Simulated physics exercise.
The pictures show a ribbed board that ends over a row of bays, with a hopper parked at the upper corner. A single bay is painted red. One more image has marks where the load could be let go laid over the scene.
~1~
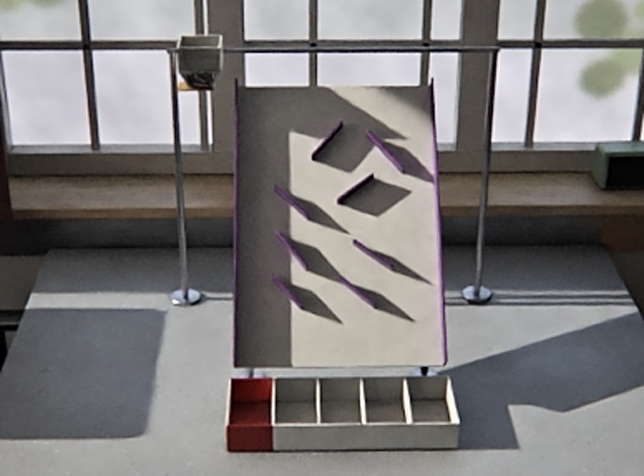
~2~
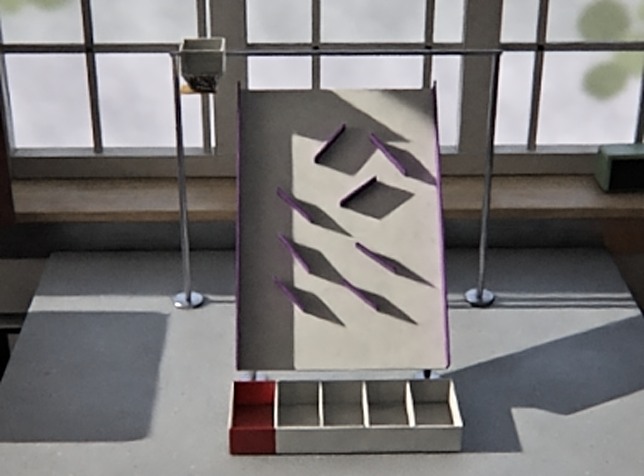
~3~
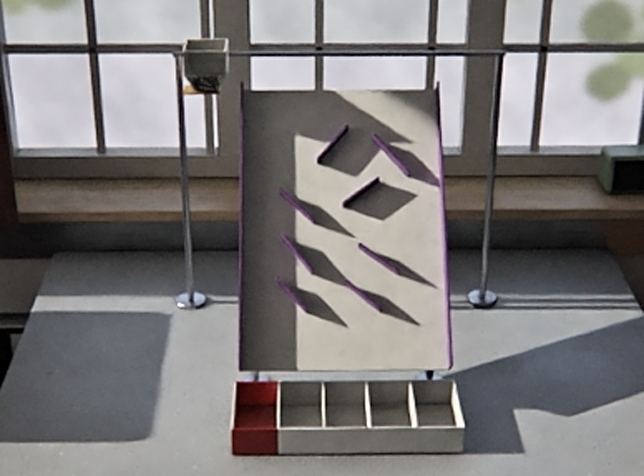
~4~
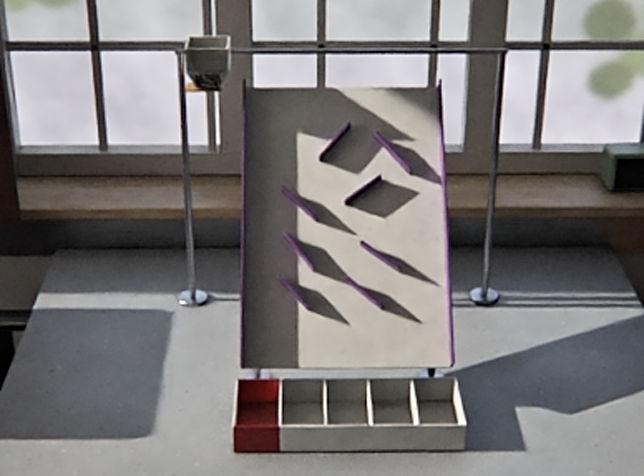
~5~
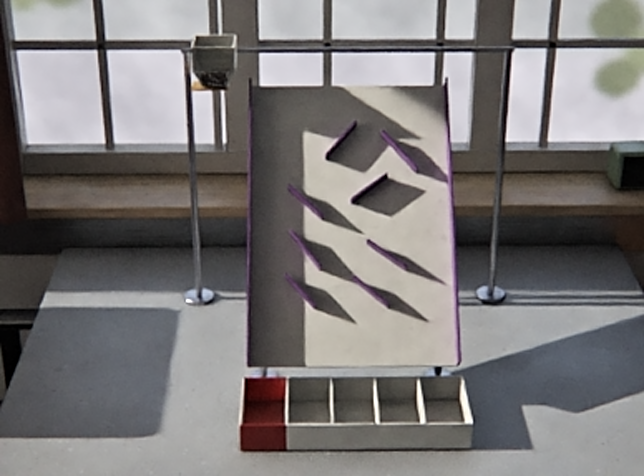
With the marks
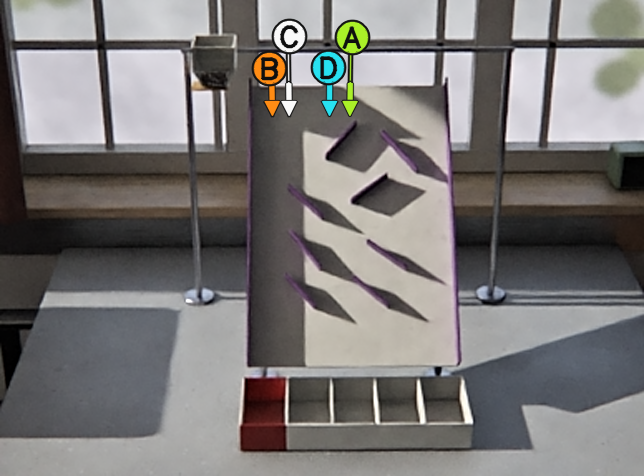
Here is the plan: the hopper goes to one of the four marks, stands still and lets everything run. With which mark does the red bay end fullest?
B.
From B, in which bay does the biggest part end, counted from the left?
It is the first one.
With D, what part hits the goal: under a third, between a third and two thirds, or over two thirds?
It is under a third.
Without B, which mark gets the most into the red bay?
Mark C.
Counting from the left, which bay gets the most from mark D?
It is the fifth one.
On the marked copy, mark A meets the board at (349, 110); mark B meets the board at (272, 110); mark C meets the board at (289, 110); mark D meets the board at (329, 110).
With A, a small part in the red bay, most in other bays, a small part outside the box.
With B, about two thirds in the red bay, about a quarter in other bays, a small part outside the box.
With C, about a third in the red bay, about half in other bays, a small part outside the box.
With D, a small part in the red bay, most in other bays, a small part outside the box.
